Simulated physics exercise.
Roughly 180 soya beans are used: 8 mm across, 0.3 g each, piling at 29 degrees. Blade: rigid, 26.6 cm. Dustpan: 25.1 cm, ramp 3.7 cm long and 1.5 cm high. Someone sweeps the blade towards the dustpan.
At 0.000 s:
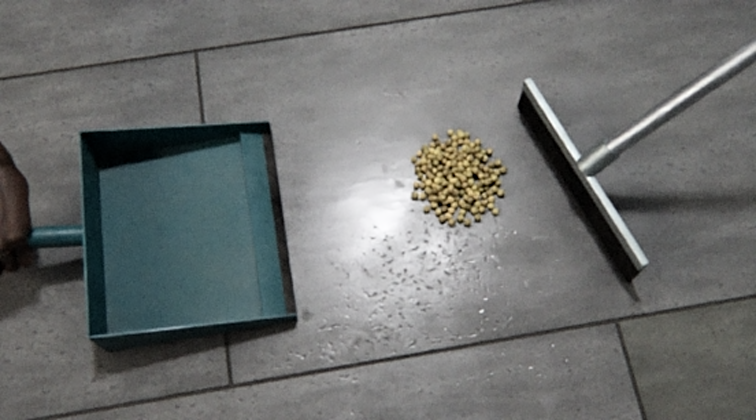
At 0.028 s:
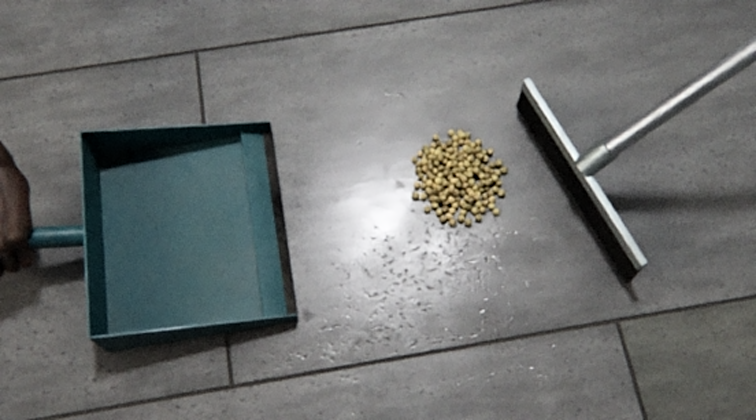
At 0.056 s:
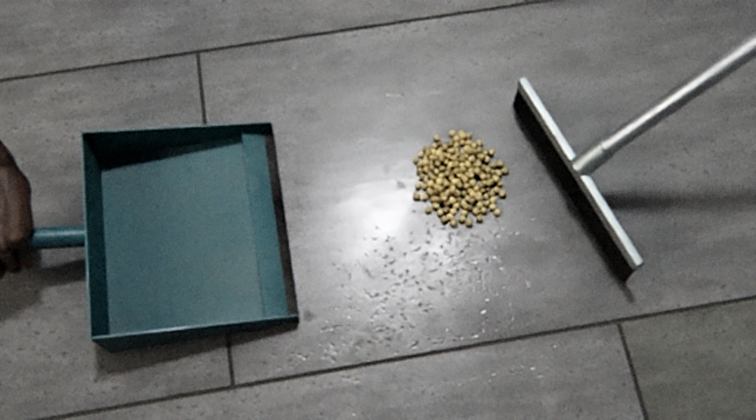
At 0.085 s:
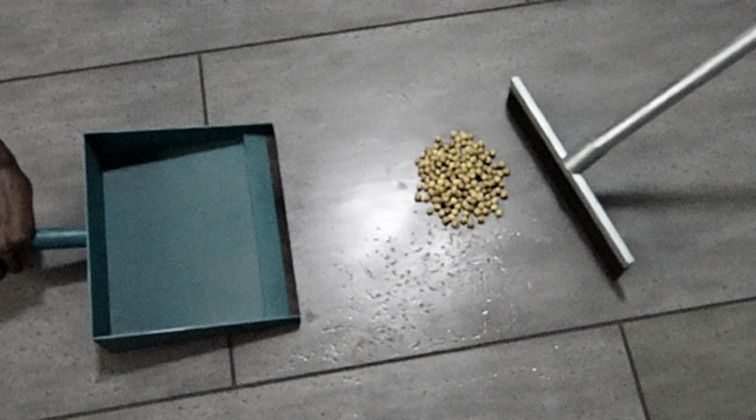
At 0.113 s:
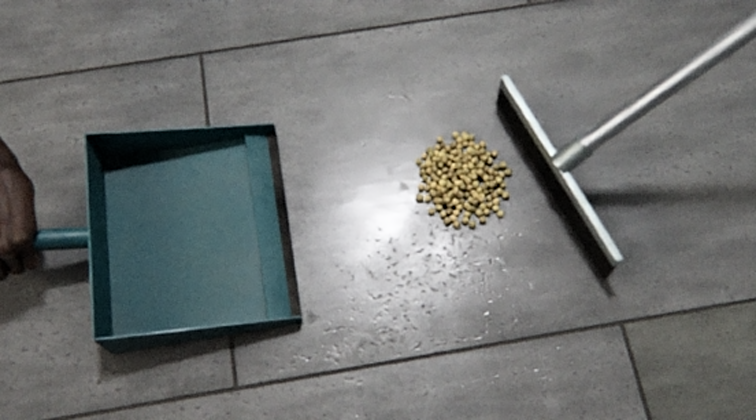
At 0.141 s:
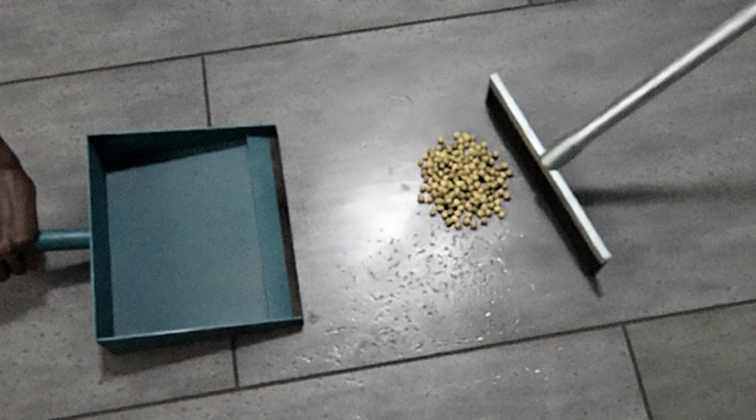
Hand holding a teal dustpan still on grey floor tiles while a long-handled blade slides left, nearing a pile of beans.
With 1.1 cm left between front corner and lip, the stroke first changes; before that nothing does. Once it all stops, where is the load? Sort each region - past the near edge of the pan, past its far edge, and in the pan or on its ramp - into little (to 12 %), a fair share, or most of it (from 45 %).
Near side: Little, far side: Little, pan: Little.
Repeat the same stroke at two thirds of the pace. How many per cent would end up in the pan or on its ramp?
Then near 0 in a hundred.
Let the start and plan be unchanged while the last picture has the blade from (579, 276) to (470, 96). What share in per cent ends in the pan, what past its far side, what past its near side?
Split: Pan = 40, far = 0, near = 10.
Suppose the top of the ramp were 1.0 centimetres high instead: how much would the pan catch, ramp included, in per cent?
5 per cent.
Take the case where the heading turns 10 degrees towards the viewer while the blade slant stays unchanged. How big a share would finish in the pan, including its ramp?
Around 10 %.
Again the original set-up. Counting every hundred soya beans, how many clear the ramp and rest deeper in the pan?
Near 0 per cent, I'd say.
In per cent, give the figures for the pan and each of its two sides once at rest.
Near: 5; far: 10; pan: 5 (percent).
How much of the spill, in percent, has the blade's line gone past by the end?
Estimate: Near 10 %.
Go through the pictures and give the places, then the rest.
In the first frame, blade from (641, 265) to (527, 86), moved 0.0 cm, 0 of the pieces shifted so far; middle of the pieces at (458, 175); pan at (177, 238).
In the second frame, blade from (640, 265) to (526, 86), moved 0.2 cm, 0 of the pieces shifted so far; middle of the pieces at (459, 175).
In the third frame, blade from (636, 264) to (522, 86), moved 0.9 cm, 0 of the pieces shifted so far; middle of the pieces at (460, 175).
In the fourth frame, blade from (627, 263) to (515, 85), moved 2.0 cm, 0 of the pieces shifted so far; middle of the pieces at (461, 176).
In the fifth frame, blade from (616, 261) to (504, 83), moved 3.5 cm, 0 of the pieces shifted so far; middle of the pieces at (463, 177).
In the sixth frame, blade from (604, 259) to (493, 81), moved 5.0 cm, 0 of the pieces shifted so far; middle of the pieces at (464, 178); pan at (184, 241). The blade's pace is about 0.55 m/s, heading 23 degrees away from the viewer's side.
Then, at 0.39 s, middle of the blade 18 cm from the lip; 0 % over the lip, far side 0 %, near side 0 %.
After 0.56 s, middle of the blade 10 cm from the lip; 0 % over the lip, far side 5 %, near side 0 %.
After 0.86 s, middle of the blade 5 cm from the lip; 5 % over the lip, far side 10 %, near side 0 %.
In the end, at 1.5 s, near side 5 %, far side 10 %, pan 5 %, in front of the lip or behind the blade 85 %.
